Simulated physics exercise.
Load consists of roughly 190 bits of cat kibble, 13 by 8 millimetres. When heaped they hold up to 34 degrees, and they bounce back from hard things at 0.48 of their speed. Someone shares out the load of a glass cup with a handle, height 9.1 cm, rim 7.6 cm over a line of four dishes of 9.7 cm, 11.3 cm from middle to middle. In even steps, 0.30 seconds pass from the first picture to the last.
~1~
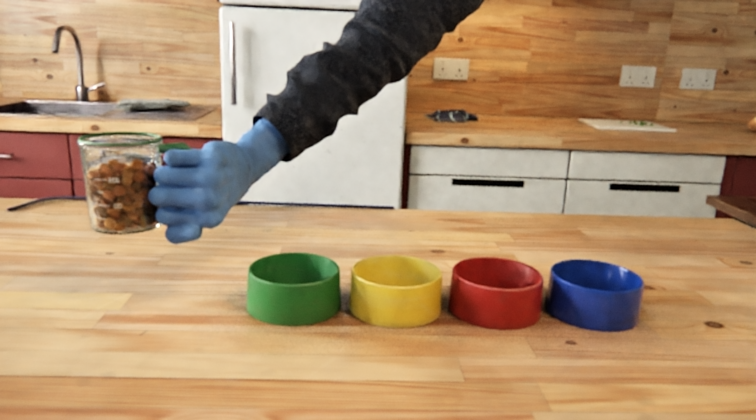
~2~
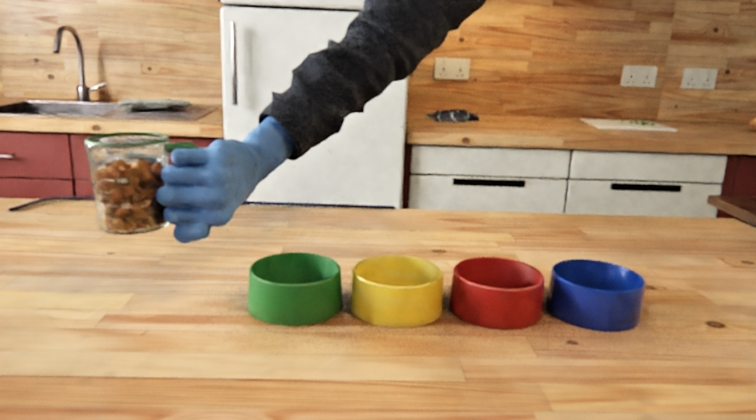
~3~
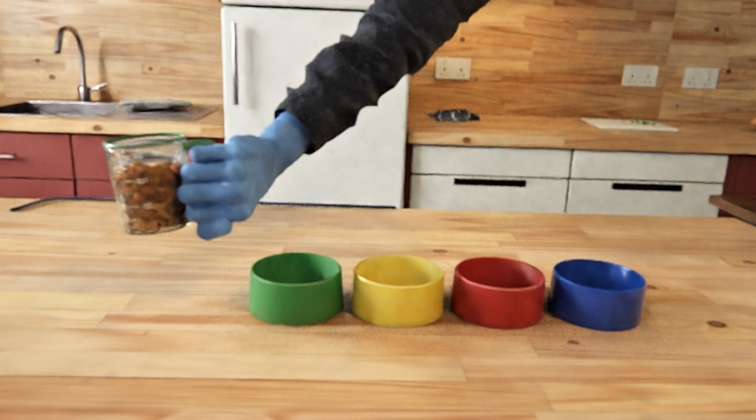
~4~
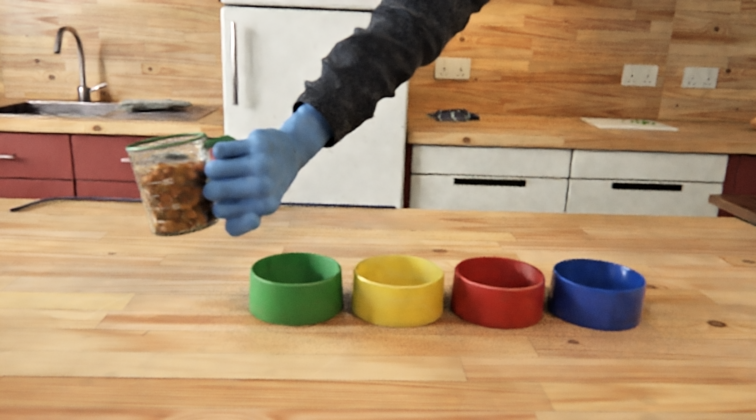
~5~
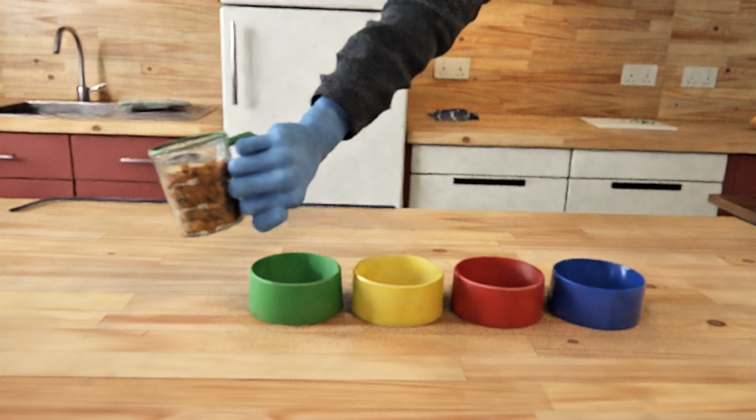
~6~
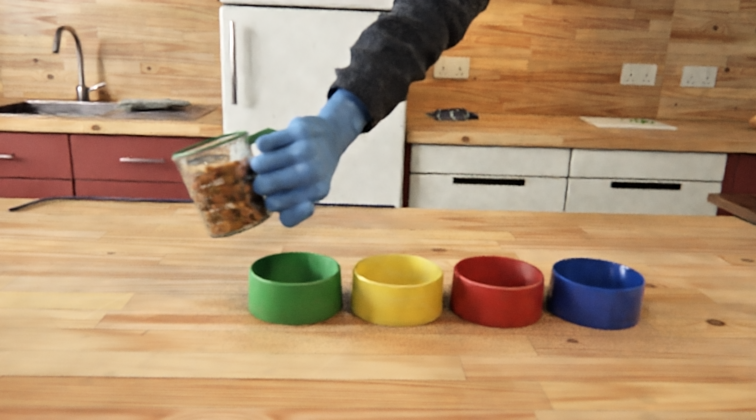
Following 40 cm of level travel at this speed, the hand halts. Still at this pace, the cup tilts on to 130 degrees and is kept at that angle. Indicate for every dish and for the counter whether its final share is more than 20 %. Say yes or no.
Red dish: Yes, blue dish: No, green dish: No, yellow dish: No, counter: Yes.
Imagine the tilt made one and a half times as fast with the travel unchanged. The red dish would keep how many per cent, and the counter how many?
It would be red 60 and counter 30.
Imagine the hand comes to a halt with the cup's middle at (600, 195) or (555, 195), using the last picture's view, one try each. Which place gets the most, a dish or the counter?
Counter; red.
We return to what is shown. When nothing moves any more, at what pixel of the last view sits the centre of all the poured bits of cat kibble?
Near (462, 299).
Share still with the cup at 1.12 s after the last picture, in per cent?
Reading: Approx. 95 %.
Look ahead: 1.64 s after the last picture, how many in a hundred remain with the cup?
My guess is near 0 per cent.
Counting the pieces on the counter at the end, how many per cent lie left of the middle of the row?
That works out to close to 50 per cent.
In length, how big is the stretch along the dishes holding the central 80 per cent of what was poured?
It covers some 11 centimetres of the row.
Then, 0.67 s after the last picture, tilt 71 degrees; cup holds 100 %.
Then, 1.12 s after the last picture, tilt 106 degrees; cup holds 95 %.
Then, 1.64 s after the last picture, tilt 130 degrees; cup holds 0 %, red 45 %, yellow 10 %.
In the end, red 45 %, blue 0 %, green 0 %, yellow 10 %, counter 50 %.
